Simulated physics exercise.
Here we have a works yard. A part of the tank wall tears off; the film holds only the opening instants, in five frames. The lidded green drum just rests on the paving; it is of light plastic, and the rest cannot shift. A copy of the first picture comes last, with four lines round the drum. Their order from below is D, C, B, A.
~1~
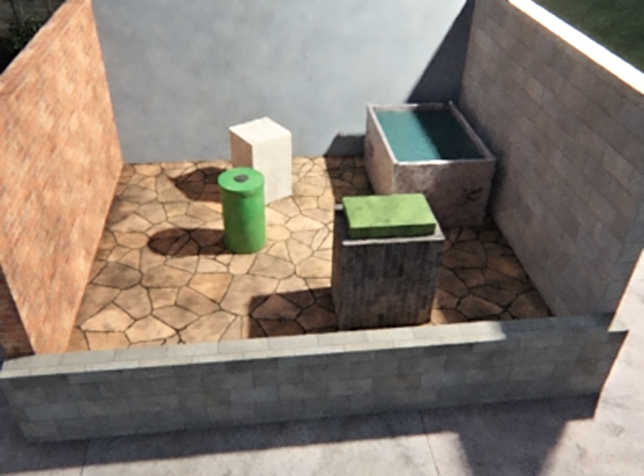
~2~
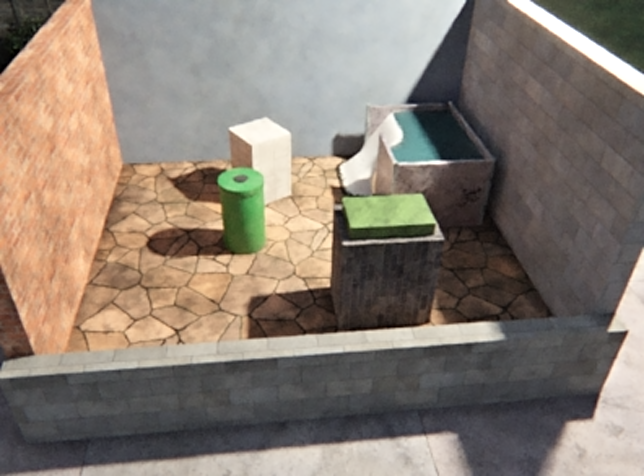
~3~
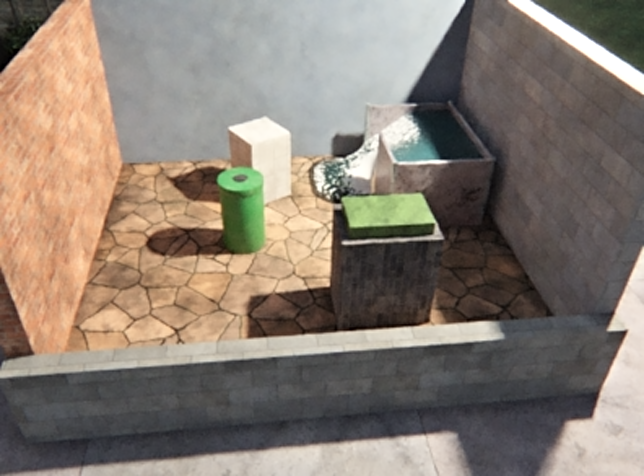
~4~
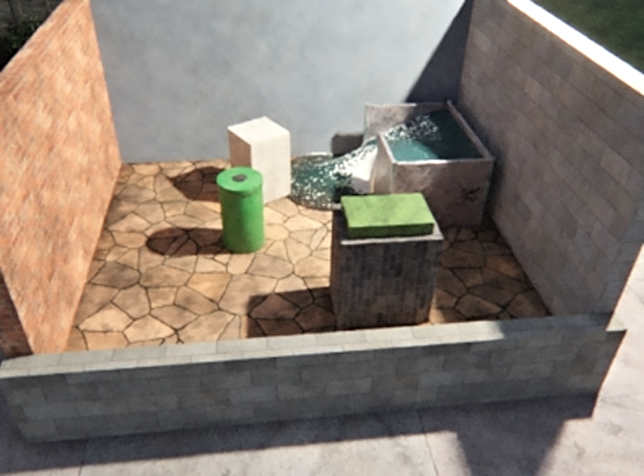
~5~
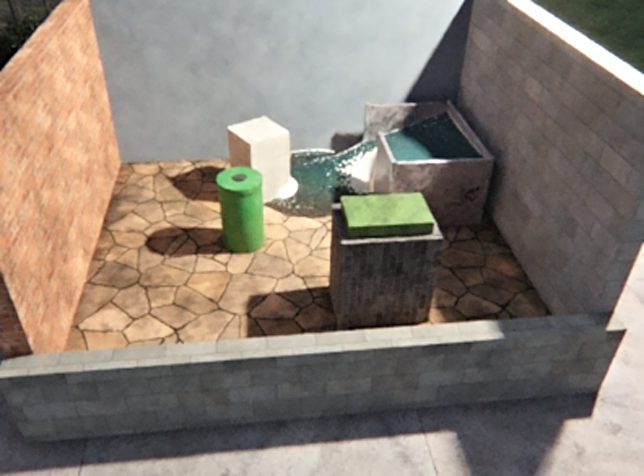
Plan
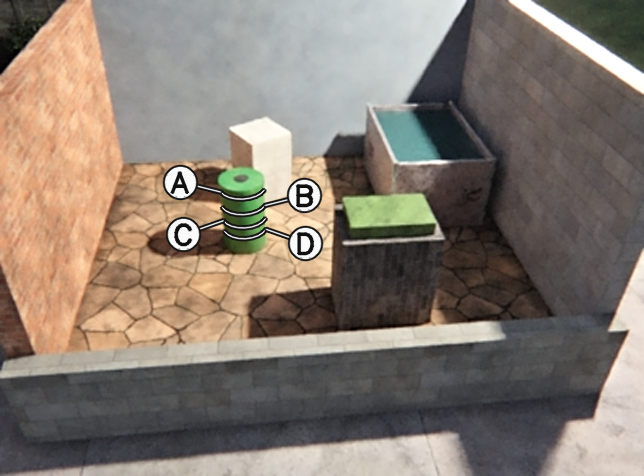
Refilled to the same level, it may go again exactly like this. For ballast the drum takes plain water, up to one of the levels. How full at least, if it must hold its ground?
Line D just does it.
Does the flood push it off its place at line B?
No.
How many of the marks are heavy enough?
All of them.
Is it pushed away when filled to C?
No.
On the marked copy, A at (242, 199); B at (243, 214); C at (244, 227); D at (245, 238); from the bottom up D, C, B, A.
With A, it does not move.
With B, it does not move.
With C, it does not move.
With D, it does not move.
